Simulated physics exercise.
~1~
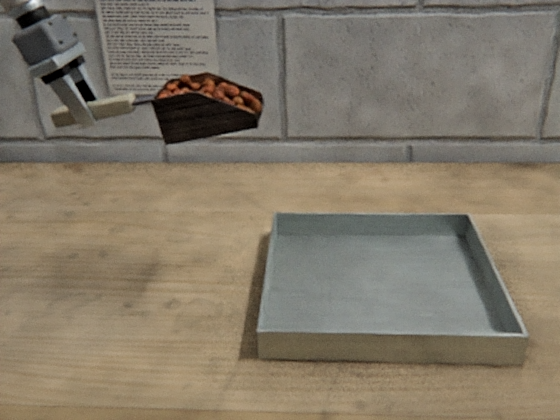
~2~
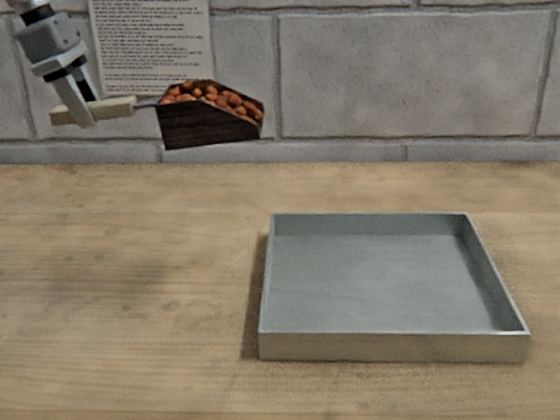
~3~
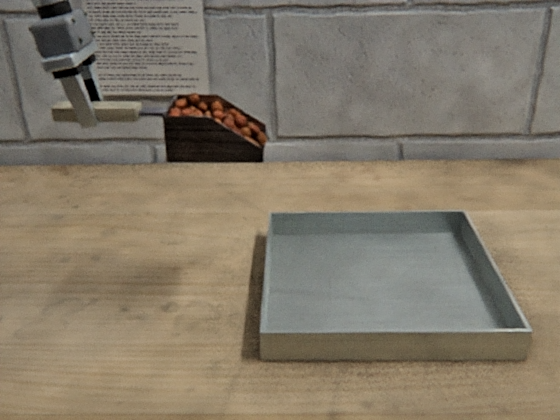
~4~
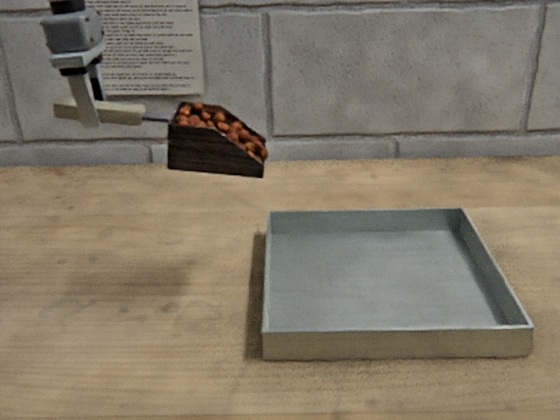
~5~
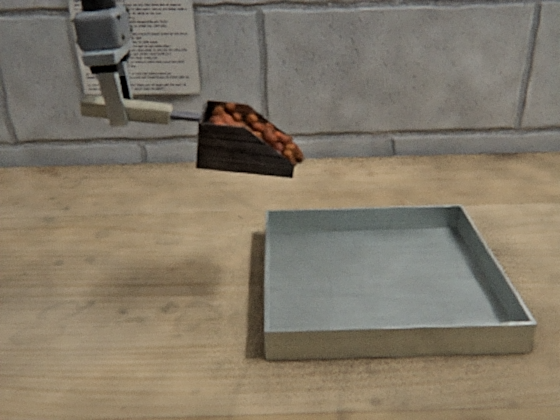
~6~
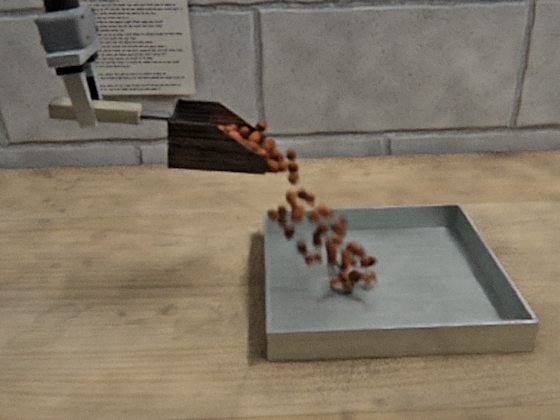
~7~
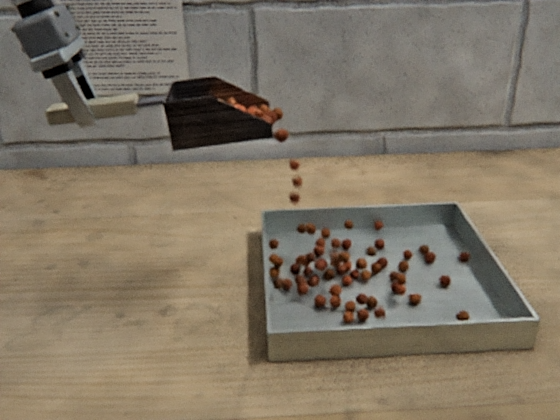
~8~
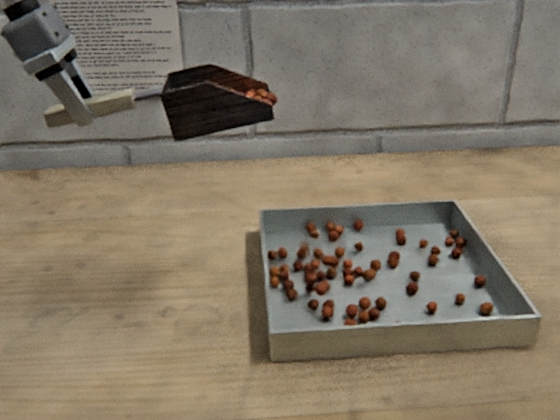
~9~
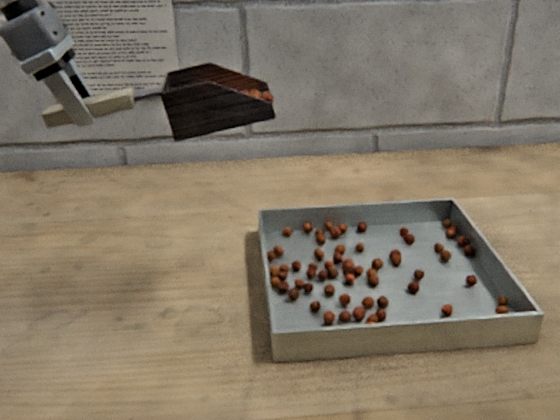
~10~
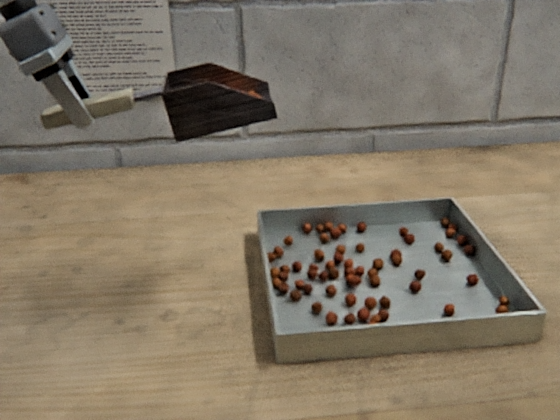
On a pale wooden table before a grey block wall, a shallow grey tray sits empty while a robot arm holds a dark scoop heaped with reddish-brown nuts, up to the left. The arm lowers the scoop, levelling it and then tipping its open front downward. It pushes the scoop to the right, toward the tray, then draws it back, and a stream of nuts spills over the front edge. As the scoop rises and tilts back, the last few drop and the nuts scatter across the tray. The arm stops with some nuts still in the scoop, and most lie spread in the tray.
